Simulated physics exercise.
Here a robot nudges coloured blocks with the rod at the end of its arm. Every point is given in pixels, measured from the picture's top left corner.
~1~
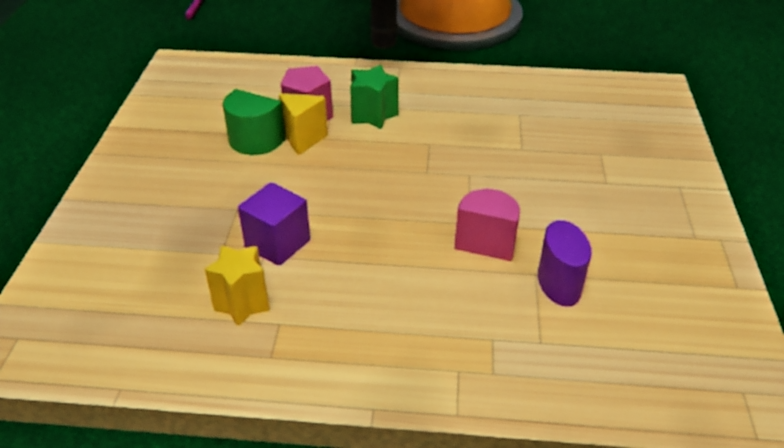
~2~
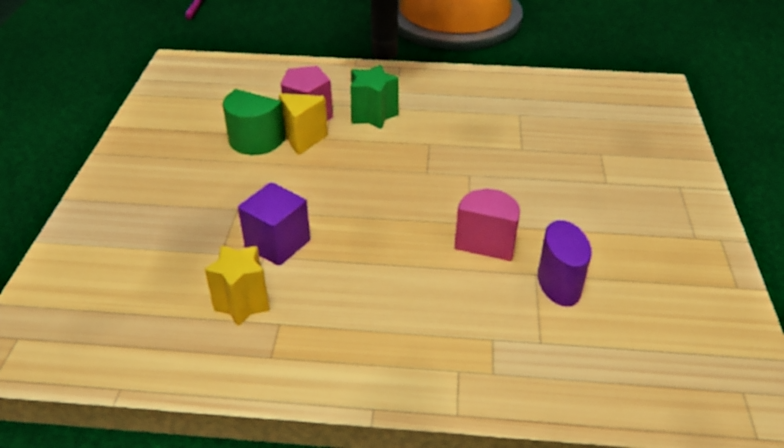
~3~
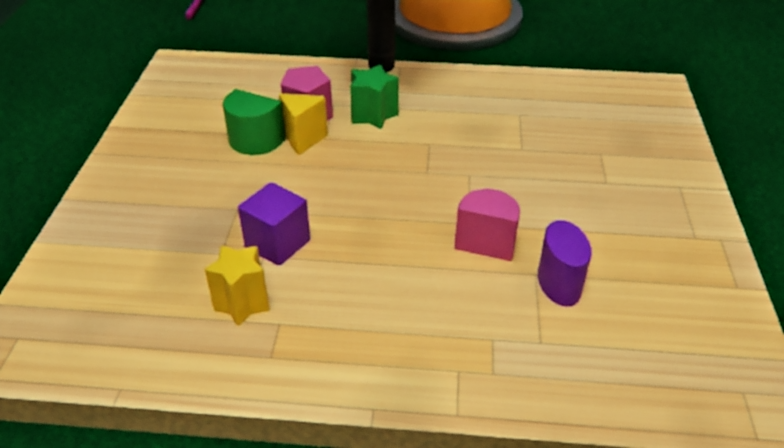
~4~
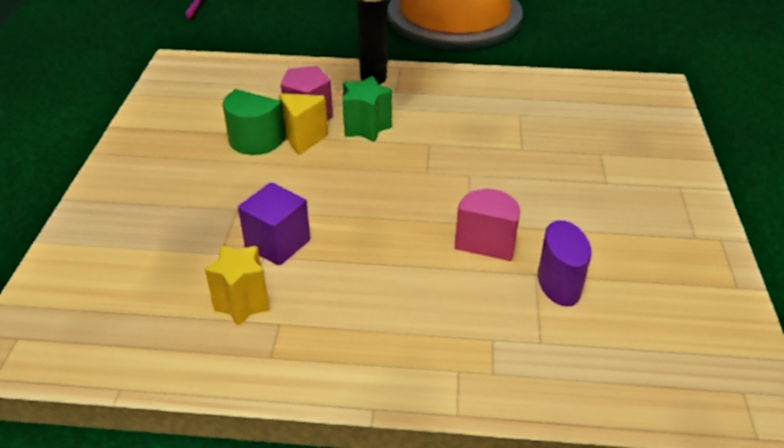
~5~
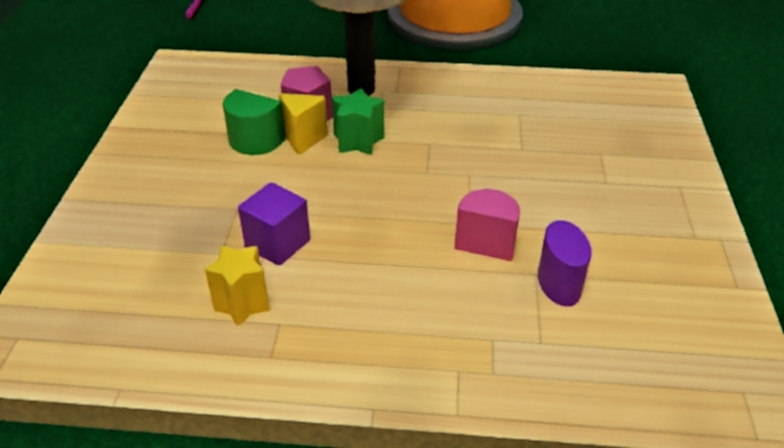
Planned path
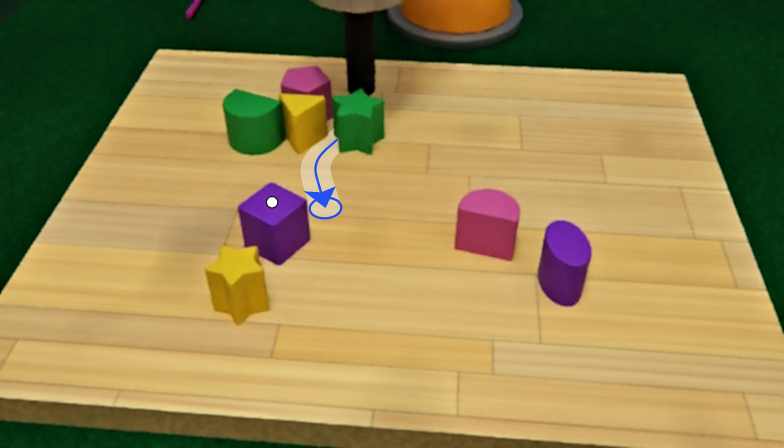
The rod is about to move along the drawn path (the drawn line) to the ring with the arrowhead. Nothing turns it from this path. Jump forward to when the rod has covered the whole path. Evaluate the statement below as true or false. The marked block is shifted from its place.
That claim is false.
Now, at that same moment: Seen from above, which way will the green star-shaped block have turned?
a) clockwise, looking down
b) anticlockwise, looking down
My answer is option b.
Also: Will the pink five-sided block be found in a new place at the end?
No - that is not the case.
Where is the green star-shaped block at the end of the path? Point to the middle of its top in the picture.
The green star-shaped block ends near (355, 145).
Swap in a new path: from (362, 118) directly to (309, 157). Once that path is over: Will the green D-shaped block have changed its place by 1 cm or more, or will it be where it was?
My prediction: It moves.
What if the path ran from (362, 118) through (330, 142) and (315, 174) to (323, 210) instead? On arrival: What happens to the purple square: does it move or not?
The result: It stays put.
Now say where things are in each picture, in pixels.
The first picture shows rod tip (384, 43); block tops, green D-shaped block (248, 103); purple square (272, 202); yellow three-sided block (300, 102); pink five-sided block (305, 77); green star-shaped block (372, 77).
The second picture shows rod (385, 55); blocks unchanged.
The third picture shows rod (382, 67); blocks unchanged.
The fourth picture shows rod (374, 79); green star-shaped block (365, 89).
The fifth picture shows rod (362, 91); green D-shaped block (248, 103); purple square (272, 202); yellow three-sided block (300, 102); pink five-sided block (305, 77); green star-shaped block (357, 102).
Path on the board, from (362, 118) via (334, 143) and (316, 173), ending at (325, 208); the dot is on the purple square.
What follows on the original path. One third of the way, rod (331, 117); green D-shaped block (240, 103); yellow three-sided block (289, 104), turned 15° clockwise; green star-shaped block (349, 125), turned 50° anticlockwise.
Two thirds of the way, rod (314, 146); green D-shaped block (238, 103); yellow three-sided block (281, 106), turned 45° clockwise; green star-shaped block (346, 138).
At the end, rod (323, 180); green D-shaped block (238, 103); purple square in place; yellow three-sided block (281, 106), turned 45° clockwise; pink five-sided block in place; green star-shaped block (353, 146), turned 160° anticlockwise.
